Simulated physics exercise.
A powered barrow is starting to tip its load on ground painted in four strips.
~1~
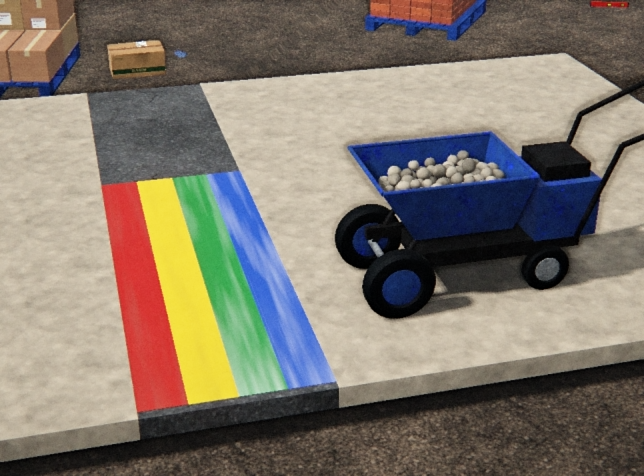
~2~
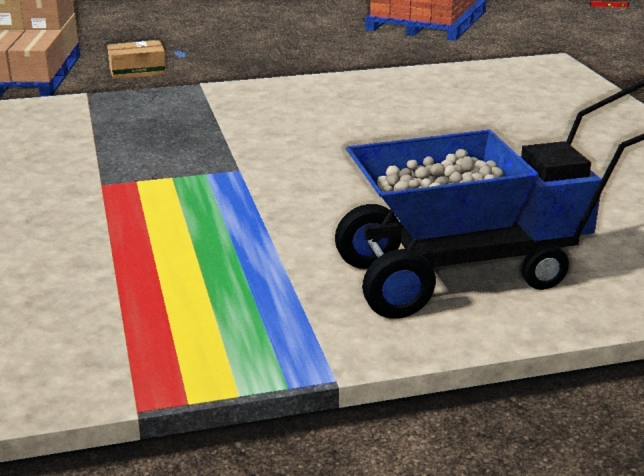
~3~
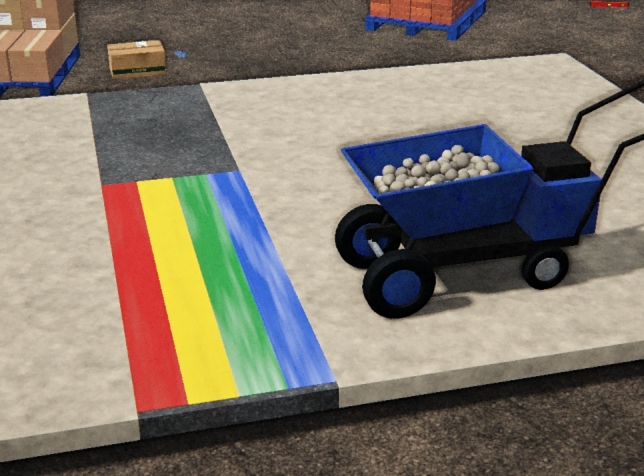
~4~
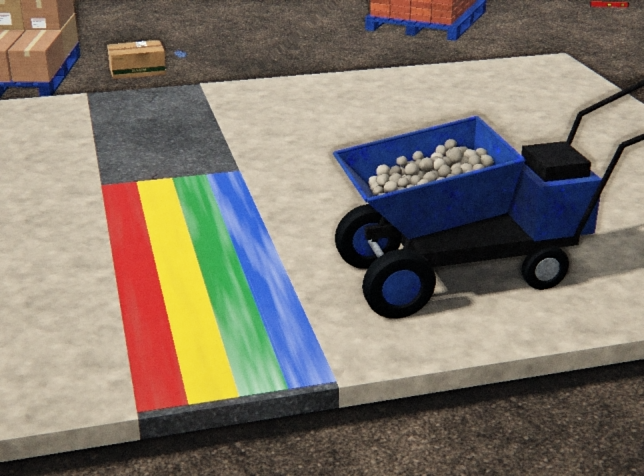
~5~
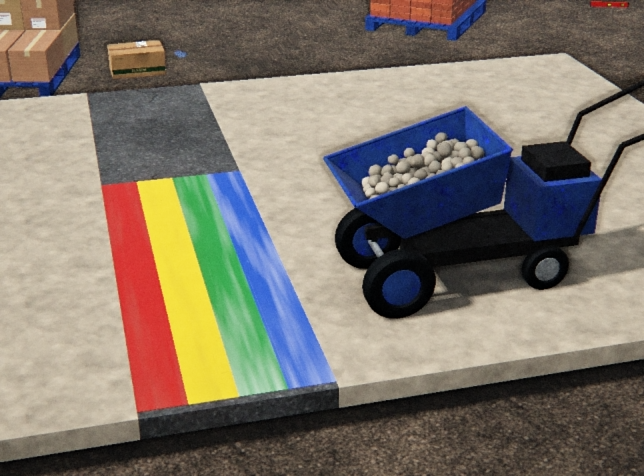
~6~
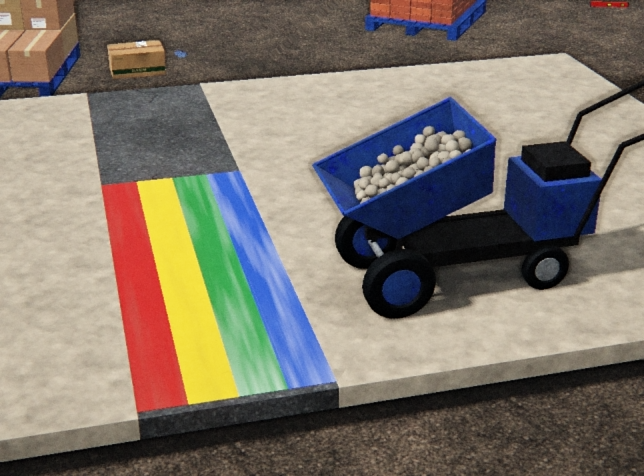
On a pale concrete slab beside red, yellow, green and blue strips, a blue powered barrow stood still while its skip, loaded with round pebbles, tilted gradually toward the left, its back end rising.
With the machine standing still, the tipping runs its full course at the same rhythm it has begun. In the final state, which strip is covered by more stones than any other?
The green strip is.
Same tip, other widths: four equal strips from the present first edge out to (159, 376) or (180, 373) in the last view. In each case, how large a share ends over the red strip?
In turn, 20 and 20 in a hundred.
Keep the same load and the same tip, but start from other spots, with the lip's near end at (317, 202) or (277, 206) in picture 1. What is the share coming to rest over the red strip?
Roughly 30 and 40 percent respectively.
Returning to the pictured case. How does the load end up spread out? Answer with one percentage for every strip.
In per cent, approximately: Blue 20, green 35, yellow 25, red 10.
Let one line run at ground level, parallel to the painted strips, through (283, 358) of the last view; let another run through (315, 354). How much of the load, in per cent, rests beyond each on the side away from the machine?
I'd say some 80 in a hundred, and after that 100 in a hundred.
Just after the last frame, skip tipped steeply; every one in the skip.
A moment on, skip tipped right over; roughly two thirds in the skip; about a tenth over the blue strip; roughly a quarter over the green strip; just a few over the yellow strip; just a few falling.
Further on, skip tipped right over; about a tenth in the skip; roughly a quarter over the blue strip; roughly a third over the green strip; roughly a quarter over the yellow strip; about a tenth over the red strip; just a few off the paint.
When it is over, skip tipped right over; roughly a quarter over the blue strip; roughly a third over the green strip; roughly a quarter over the yellow strip; about a tenth over the red strip; about a tenth off the paint.
